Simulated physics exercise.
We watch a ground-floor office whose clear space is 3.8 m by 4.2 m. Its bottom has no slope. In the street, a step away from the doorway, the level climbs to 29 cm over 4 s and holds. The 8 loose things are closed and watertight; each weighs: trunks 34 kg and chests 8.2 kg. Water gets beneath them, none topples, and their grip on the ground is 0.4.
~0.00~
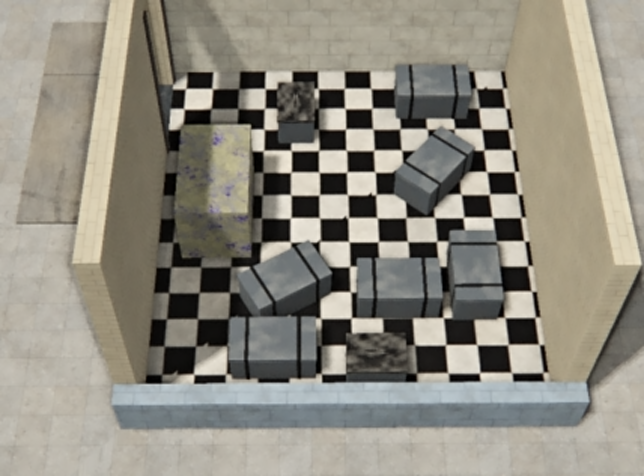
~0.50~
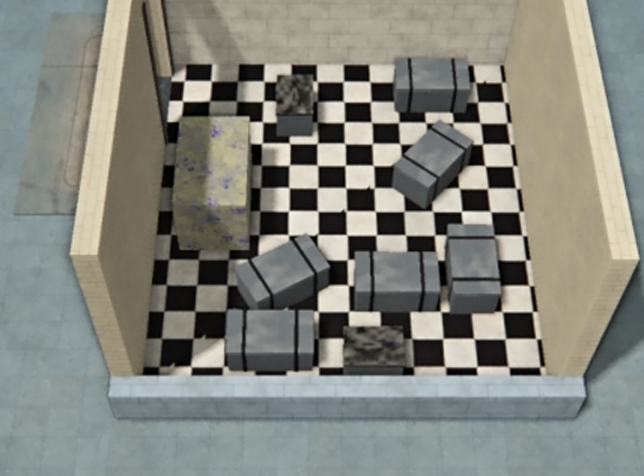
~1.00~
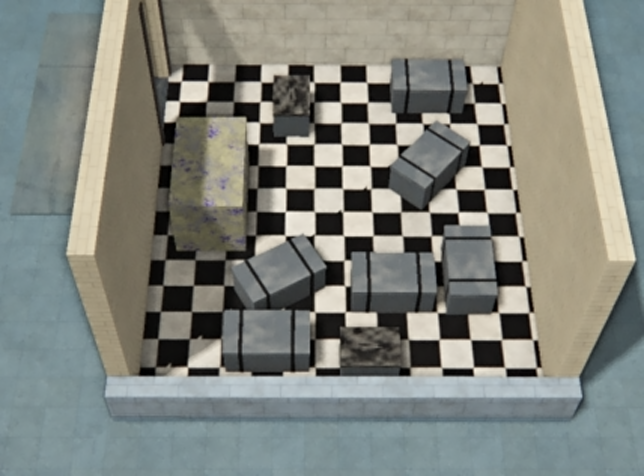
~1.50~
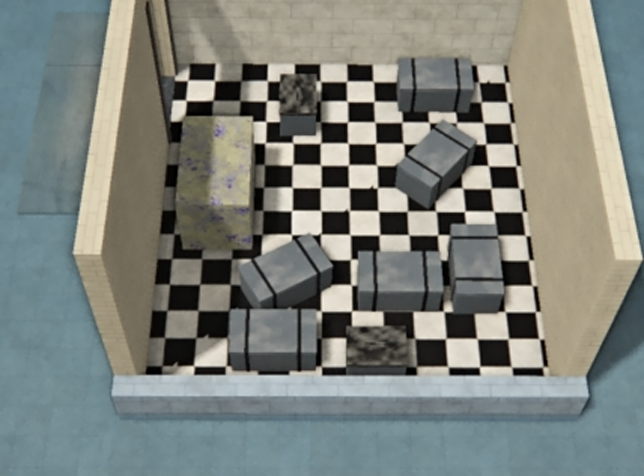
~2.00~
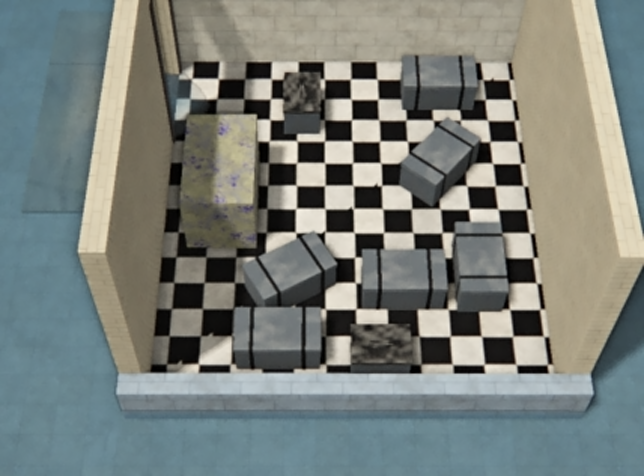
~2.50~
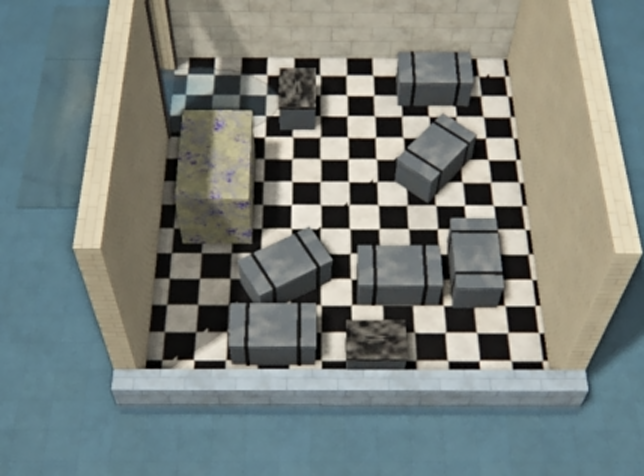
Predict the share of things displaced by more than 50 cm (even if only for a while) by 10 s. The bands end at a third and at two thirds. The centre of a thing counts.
That comes to one to two thirds.
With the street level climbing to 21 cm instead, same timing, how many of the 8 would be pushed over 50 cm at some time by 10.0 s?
In that case 2 of them.
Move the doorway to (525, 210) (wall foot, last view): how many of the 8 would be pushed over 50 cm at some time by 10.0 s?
In that case 2 of them.
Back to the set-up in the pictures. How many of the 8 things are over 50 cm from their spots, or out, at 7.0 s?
I count 3.
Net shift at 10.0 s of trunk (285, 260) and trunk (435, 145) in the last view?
In that order: 5 cm, 200 cm.
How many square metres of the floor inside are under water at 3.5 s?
Roughly 3.0 m2.
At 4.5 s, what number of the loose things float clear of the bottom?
At that moment 0.
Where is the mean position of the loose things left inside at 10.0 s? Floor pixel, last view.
Around (381, 311).
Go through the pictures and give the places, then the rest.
The first frame shows a trunk at (285, 274), on the bottom; a chest at (296, 101) rests on the ground; water covers 0.0 m2; 0 of 8 have shifted.
The second frame shows a trunk at (282, 267), on the bottom; a chest at (295, 94) rests on the ground; water covers 0.0 m2; 0 of 8 have shifted.
The third frame shows a trunk at (279, 267), on the bottom; a chest at (292, 94) rests on the ground; 0.0 m2 under water; 0 of 8 have shifted.
The fourth frame shows a trunk at (285, 266), on the bottom; a chest at (298, 93) rests on the ground; 0.0 m2 under water; 0 of 8 have shifted.
The fifth frame shows a trunk at (290, 264) rests on the ground; a chest at (302, 91), on the bottom; water covers 0.2 m2; 0 of 8 have shifted.
The sixth frame shows a trunk at (285, 260) rests on the ground; a chest at (298, 87), on the bottom; water covers 0.9 m2; 0 of 8 have shifted.
After 3.5 s 0 of 8 are over 50 cm from their spots; 0 afloat.
After 4.5 s 1 of 8 are over 50 cm from their spots; 0 afloat.
After 7.0 s 3 of 8 are over 50 cm from their spots; 2 afloat.
After 10.0 s 5 of 8 are over 50 cm from their spots, and 5 have been at some point; 6 afloat.
